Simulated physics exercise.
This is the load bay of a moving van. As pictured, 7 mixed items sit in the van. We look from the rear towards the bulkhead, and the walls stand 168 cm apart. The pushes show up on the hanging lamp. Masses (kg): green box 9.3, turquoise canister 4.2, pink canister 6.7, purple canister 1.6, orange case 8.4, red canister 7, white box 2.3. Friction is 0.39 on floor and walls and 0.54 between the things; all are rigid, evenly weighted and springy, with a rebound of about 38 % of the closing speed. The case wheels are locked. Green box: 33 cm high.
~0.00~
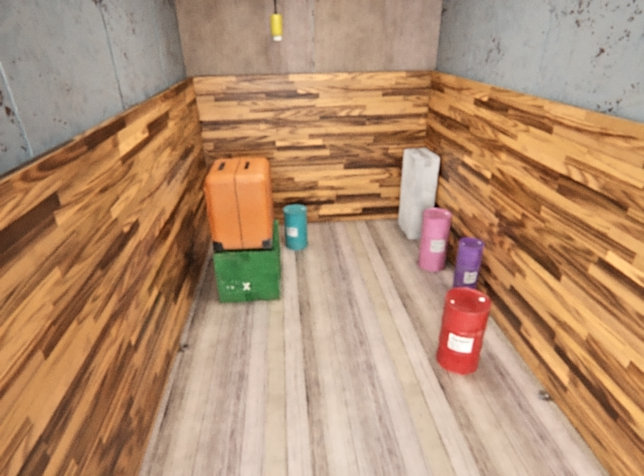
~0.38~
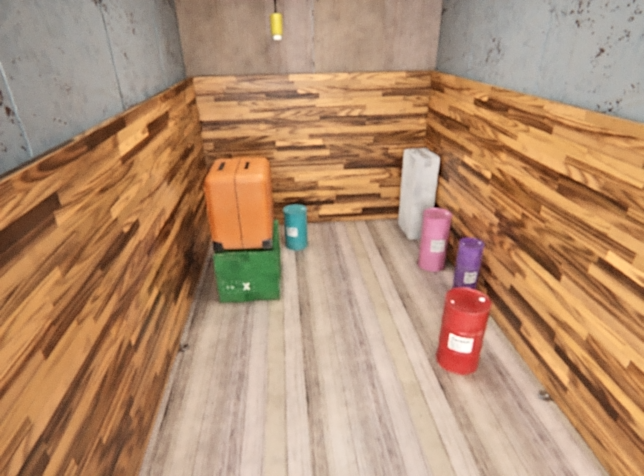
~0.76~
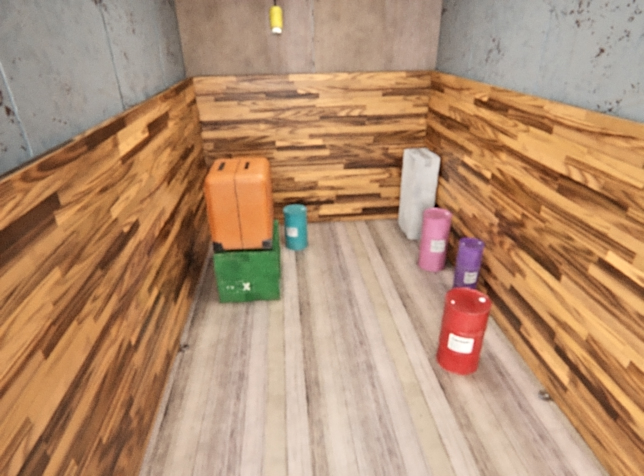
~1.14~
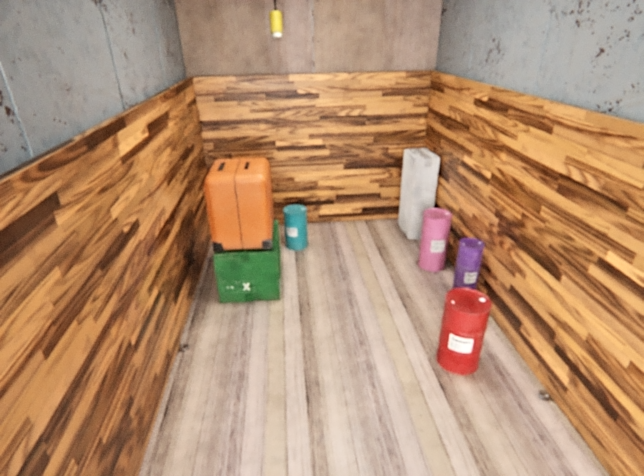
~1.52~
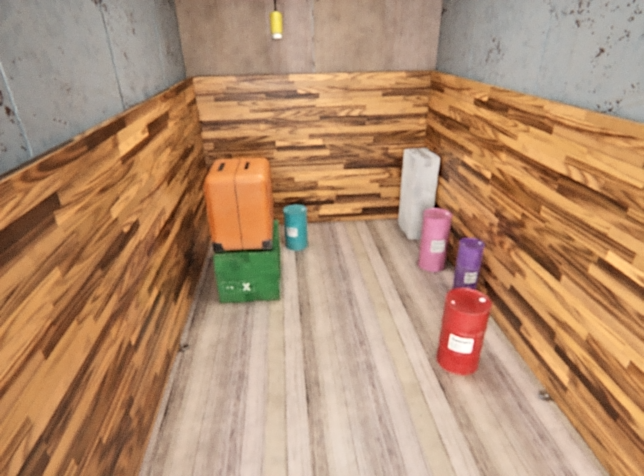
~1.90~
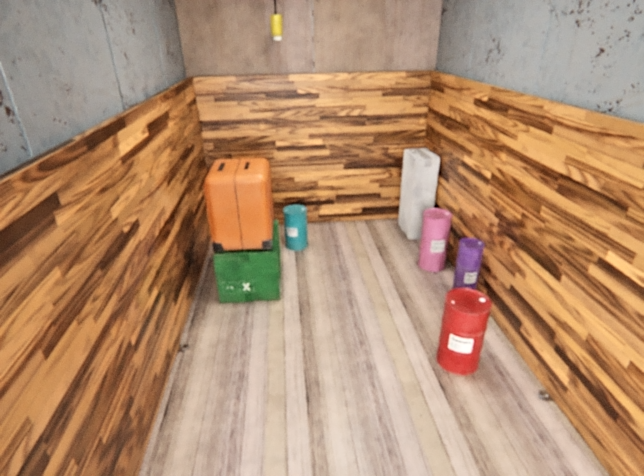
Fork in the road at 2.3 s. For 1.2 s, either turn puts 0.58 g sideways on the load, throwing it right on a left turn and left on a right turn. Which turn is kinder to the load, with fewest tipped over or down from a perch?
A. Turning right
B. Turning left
(B) Turning left.
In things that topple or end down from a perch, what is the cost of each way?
The left turn costs 0 and the right turn costs 3.
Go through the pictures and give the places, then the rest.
The first picture shows smooth; green box (250, 259); turquoise canister (296, 227).
The second picture shows push 0.29 g backwards; orange case (242, 203); red canister (462, 331).
The third picture shows push 0.29 g backwards; white box (417, 194); pink canister (434, 240).
The fourth picture shows push 0.29 g backwards; purple canister (467, 272); orange case (242, 203).
The fifth picture shows push 0.09 g backwards; red canister (462, 332); white box (417, 194).
The sixth picture shows smooth; green box (250, 260); turquoise canister (296, 228).
Turning left. At 2.80 s, push 0.58 g right; green box moved 8 cm near (264, 259); turquoise canister moved 8 cm near (307, 227); orange case moved 9 cm.
After 3.30 s, push 0.47 g right; turquoise canister moved 59 cm near (375, 223); green box moved 58 cm near (344, 254); orange case moved 63 cm.
After 3.50 s, smooth; green box moved 84 cm near (384, 250); turquoise canister moved 74 cm near (395, 221); orange case moved 93 cm.
In the end (4.5 s), not toppled but over 15 cm from the start, green box, turquoise canister, orange case and red canister; the other 3 under 15 cm from the start. At the end, from the last picture's camera, green box near (401, 250), turquoise canister near (385, 222).
Turning right instead, purple canister, red canister and white box tipped over or down from a perch, 3 of 7 in all.
